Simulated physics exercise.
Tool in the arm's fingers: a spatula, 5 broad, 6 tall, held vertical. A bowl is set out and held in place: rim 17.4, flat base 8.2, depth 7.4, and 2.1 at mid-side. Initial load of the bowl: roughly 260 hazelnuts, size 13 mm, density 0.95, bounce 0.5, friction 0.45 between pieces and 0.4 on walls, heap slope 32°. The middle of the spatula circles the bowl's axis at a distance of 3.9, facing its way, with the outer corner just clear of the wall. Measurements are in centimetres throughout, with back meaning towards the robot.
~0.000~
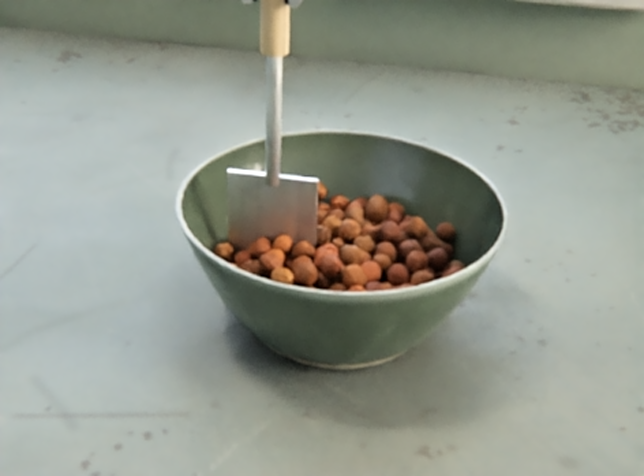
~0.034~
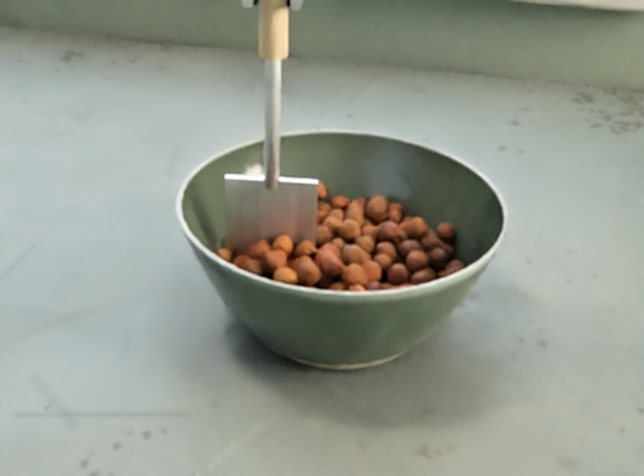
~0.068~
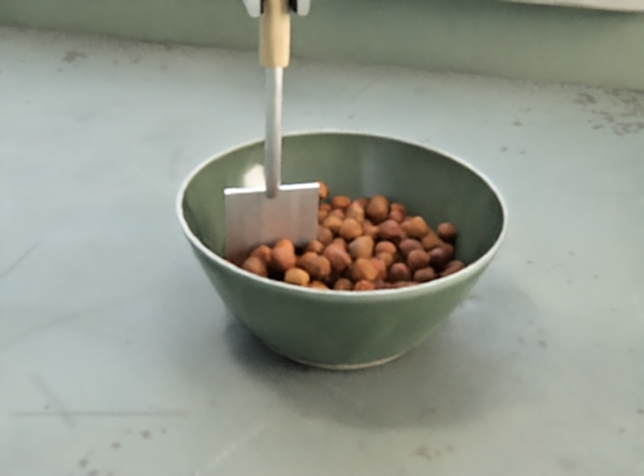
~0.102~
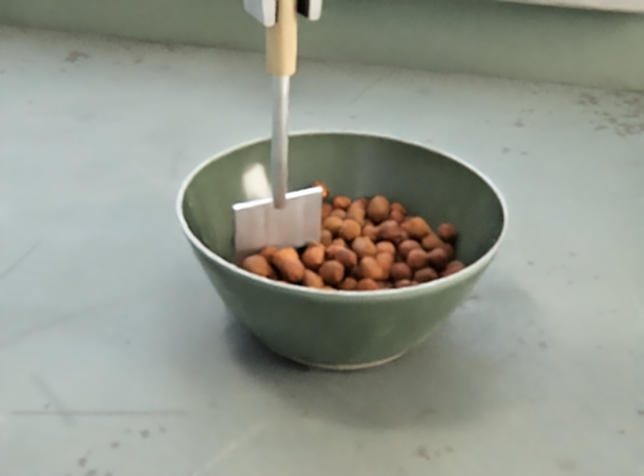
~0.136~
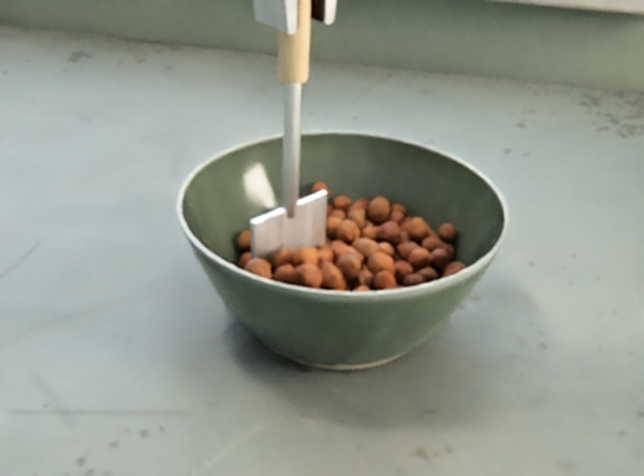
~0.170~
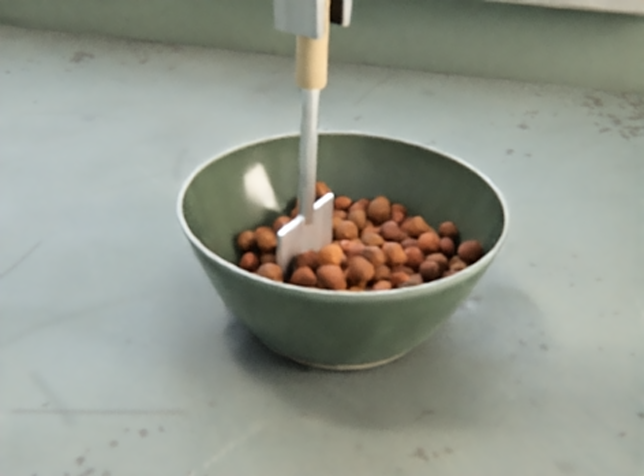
On a scuffed grey-green surface with a green wall behind, seen from slightly above by a still camera, a green bowl with a pale rim holds a heap of round brown nuts. A robot gripper at the top holds a flat metal spatula upright by its wooden handle at the bowl's left side. The spatula sinks slightly, then sweeps a short way rightward while turning edge-on, nudging the nuts around it.
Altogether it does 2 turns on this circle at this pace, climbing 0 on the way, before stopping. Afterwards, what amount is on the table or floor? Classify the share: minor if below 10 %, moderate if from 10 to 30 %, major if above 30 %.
Moderate, from 10 to 30 %.
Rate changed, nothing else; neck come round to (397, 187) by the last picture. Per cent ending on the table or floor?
Roughly 50 per cent.
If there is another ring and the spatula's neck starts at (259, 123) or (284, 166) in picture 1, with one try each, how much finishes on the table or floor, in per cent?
Close to 10 per cent for the first and close to 15 per cent for the second.
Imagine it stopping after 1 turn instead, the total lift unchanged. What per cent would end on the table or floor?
I'd expect around 10 per cent.
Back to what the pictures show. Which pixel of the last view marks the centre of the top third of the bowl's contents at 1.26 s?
I'd point to about (388, 189).
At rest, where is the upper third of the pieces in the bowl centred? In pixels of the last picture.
Centre, approx.: (266, 274).
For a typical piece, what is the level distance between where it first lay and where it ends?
Roughly 8 cm.
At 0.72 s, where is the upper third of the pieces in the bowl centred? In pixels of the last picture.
(243, 215), roughly.
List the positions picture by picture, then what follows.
In the first picture, the spatula neck at (273, 150), 0° round; upper third of the load around (354, 259), from x 225 to 455, top at y 190; 263 in the bowl.
In the second picture, the spatula neck at (272, 154), 7° round; upper third of the load around (352, 259), from x 225 to 455, top at y 190.
In the third picture, the spatula neck at (273, 163), 22° round; upper third of the load around (351, 261), from x 225 to 455, top at y 190.
In the fourth picture, the spatula neck at (279, 172), 38° round; upper third of the load around (351, 264), from x 230 to 455, top at y 190.
In the fifth picture, the spatula neck at (291, 180), 54° round; upper third of the load around (357, 267), from x 240 to 455, top at y 195.
In the sixth picture, the spatula neck at (307, 187), 70° round; upper third of the load around (368, 269), from x 245 to 470, top at y 195; 263 in the bowl.
After 0.72 s, 326° round, highest piece 9 above the table; 235 in the bowl, 22 on the table or floor, 6 in flight or on the tool.
After 1.26 s, 223° round, highest piece 9 above the table; 214 in the bowl, 47 on the table or floor, 2 in flight or on the tool.
After 1.74 s, 0° round, highest piece 8 above the table; 208 in the bowl, 55 on the table or floor.
After 2.44 s, 0° round, highest piece 8 above the table; 208 in the bowl, 55 on the table or floor.
In the end, 208 in the bowl, 55 on the table or floor. That is 21 % on the table or floor.
